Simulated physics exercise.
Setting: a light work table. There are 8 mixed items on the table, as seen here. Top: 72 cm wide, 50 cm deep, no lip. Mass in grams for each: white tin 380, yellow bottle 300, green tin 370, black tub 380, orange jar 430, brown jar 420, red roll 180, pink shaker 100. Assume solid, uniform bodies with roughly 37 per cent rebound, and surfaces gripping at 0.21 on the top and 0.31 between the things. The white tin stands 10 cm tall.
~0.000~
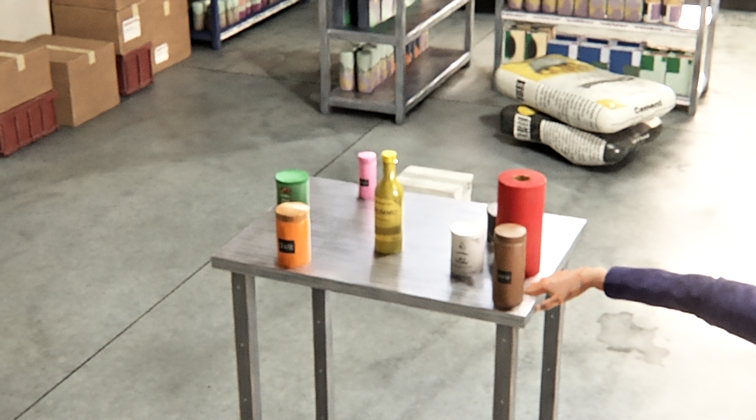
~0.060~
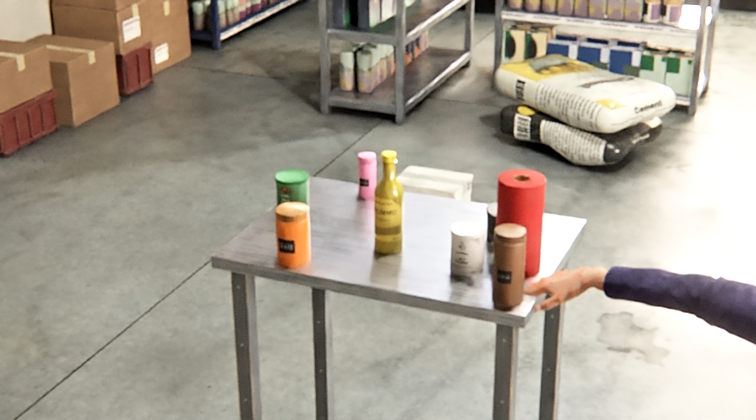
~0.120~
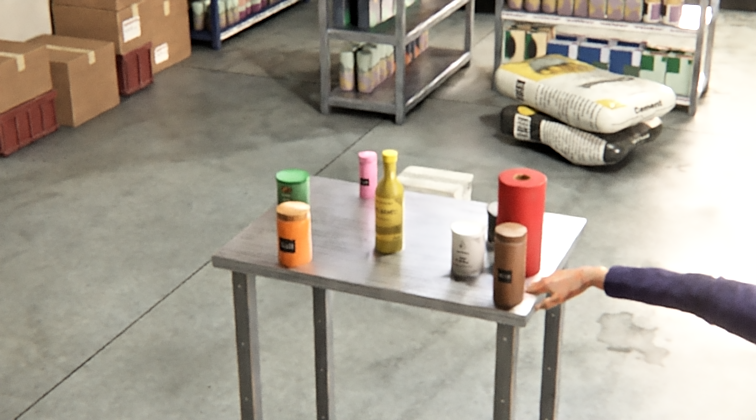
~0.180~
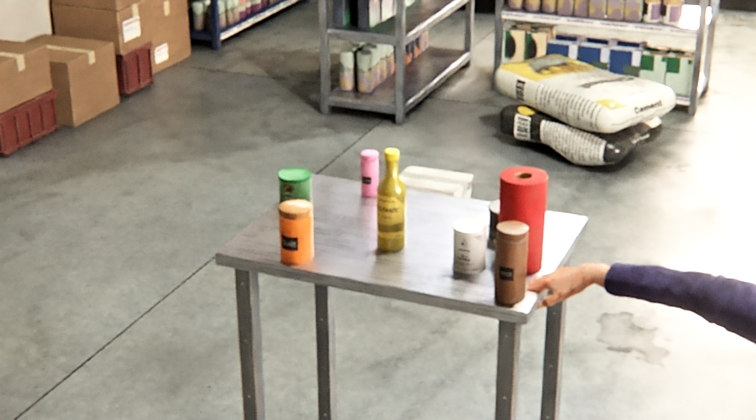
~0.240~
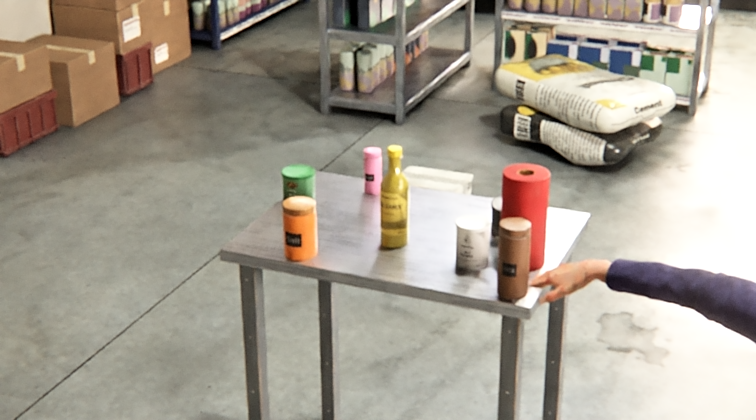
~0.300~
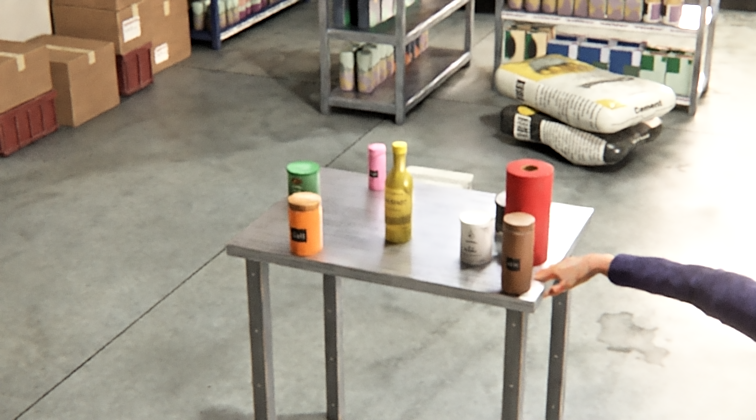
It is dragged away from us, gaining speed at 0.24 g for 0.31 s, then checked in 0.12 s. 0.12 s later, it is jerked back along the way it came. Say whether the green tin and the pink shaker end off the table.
One by one: I expect the green tin to stay aboard, I expect the pink shaker to come off.
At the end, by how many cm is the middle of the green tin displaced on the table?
I'd say about 7 cm between start and finish.
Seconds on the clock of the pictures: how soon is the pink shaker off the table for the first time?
Around 0.7 seconds.
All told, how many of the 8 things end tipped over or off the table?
I count 1.
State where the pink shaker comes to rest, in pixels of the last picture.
Near (410, 383).
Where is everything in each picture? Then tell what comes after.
The first picture shows green tin (293, 192); pink shaker (367, 176).
The second picture shows orange jar (293, 235).
The third picture shows brown jar (510, 264); red roll (520, 223).
The fourth picture shows table 2 cm from its start; white tin (470, 246); yellow bottle (391, 199).
The fifth picture shows table 4 cm from its start; orange jar (300, 228).
The sixth picture shows table 7 cm from its start; green tin (304, 183); pink shaker (377, 167).
After 0.60 s, table 16 cm from its start; pink shaker moved 4 cm near (398, 149); green tin moved 4 cm near (328, 163); black tub moved 4 cm.
After 0.90 s, table 6 cm from its start; pink shaker now off the table; green tin moved 10 cm near (322, 168); black tub moved 11 cm.
After 1.20 s, green tin moved 7 cm near (306, 181); black tub moved 8 cm; yellow bottle moved 7 cm.
In the end (1.7 s), off the table, pink shaker; not toppled but over 5 cm from the start, white tin, yellow bottle, green tin, black tub, orange jar and brown jar; the last one under 5 cm from the start. In the last view, green tin near (306, 181), pink shaker near (410, 383).
